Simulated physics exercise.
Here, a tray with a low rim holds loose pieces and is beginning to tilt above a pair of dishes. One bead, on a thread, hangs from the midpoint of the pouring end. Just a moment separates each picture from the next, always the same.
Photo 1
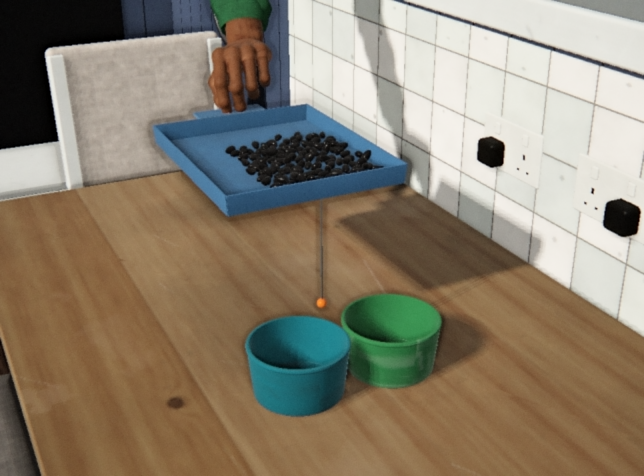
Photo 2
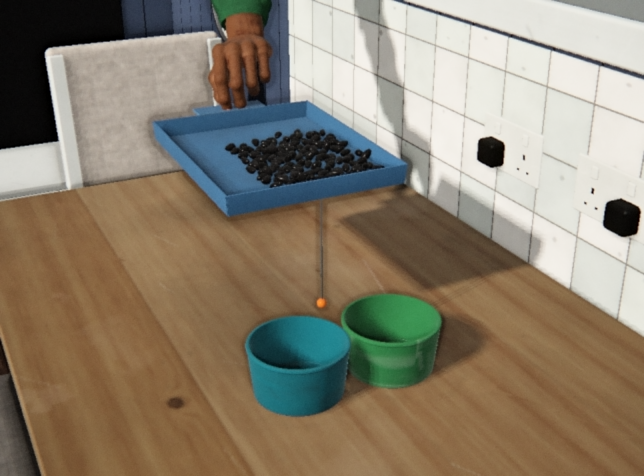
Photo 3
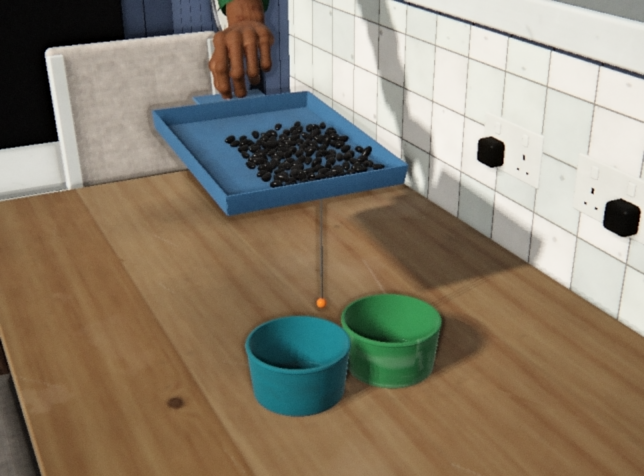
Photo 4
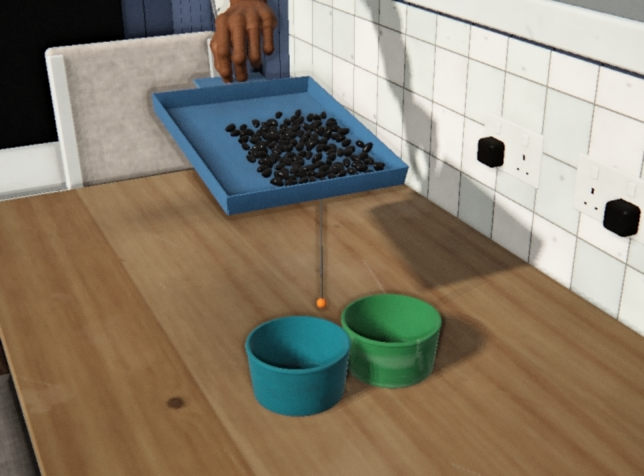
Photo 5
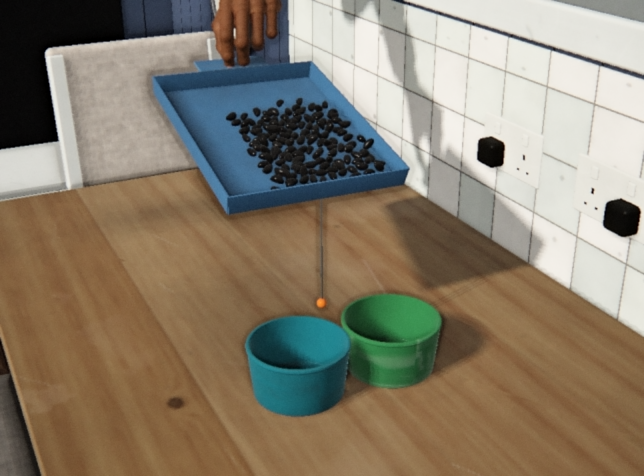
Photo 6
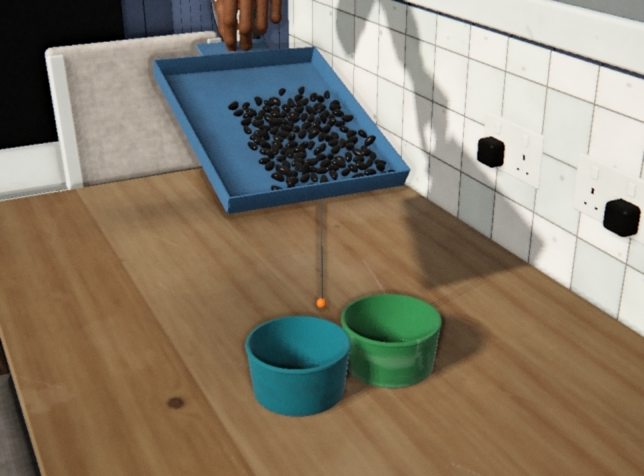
Above two dishes on a wooden table, a hand gradually tilts a blue tray of black beans.
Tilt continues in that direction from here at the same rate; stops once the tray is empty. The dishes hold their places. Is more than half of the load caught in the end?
Yes: Catch is a majority.
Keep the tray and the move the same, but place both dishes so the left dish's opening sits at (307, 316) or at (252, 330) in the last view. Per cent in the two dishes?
First placement: 10 per cent; second placement: 10 per cent.
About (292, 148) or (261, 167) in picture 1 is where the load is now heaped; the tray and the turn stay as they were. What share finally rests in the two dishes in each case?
About 80 and 70 per cent.
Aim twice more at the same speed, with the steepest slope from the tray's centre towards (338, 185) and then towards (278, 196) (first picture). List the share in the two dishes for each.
For the first aim it is 80 in a hundred, for the second 60 in a hundred.
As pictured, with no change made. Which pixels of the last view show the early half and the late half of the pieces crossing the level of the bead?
About (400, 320), and after that about (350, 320).
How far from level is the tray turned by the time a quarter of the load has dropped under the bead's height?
A tilt of roughly 110°.
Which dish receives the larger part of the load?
Well, that is right of the pair.
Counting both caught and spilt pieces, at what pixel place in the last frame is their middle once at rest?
Close to (377, 370) in the last picture.
Just after the last frame, tray tipped steeply; every one on the tray.
A moment on, tray tipped right over; almost all on the tray; just a few in the left dish; just a few outside both; just a few in the air.
Further on, tray tipped past a quarter turn; roughly a quarter in the left dish; roughly half in the right dish; roughly a quarter outside both.
When it is over, tray tipped past a quarter turn; roughly a quarter in the left dish; roughly half in the right dish; roughly a quarter outside both.
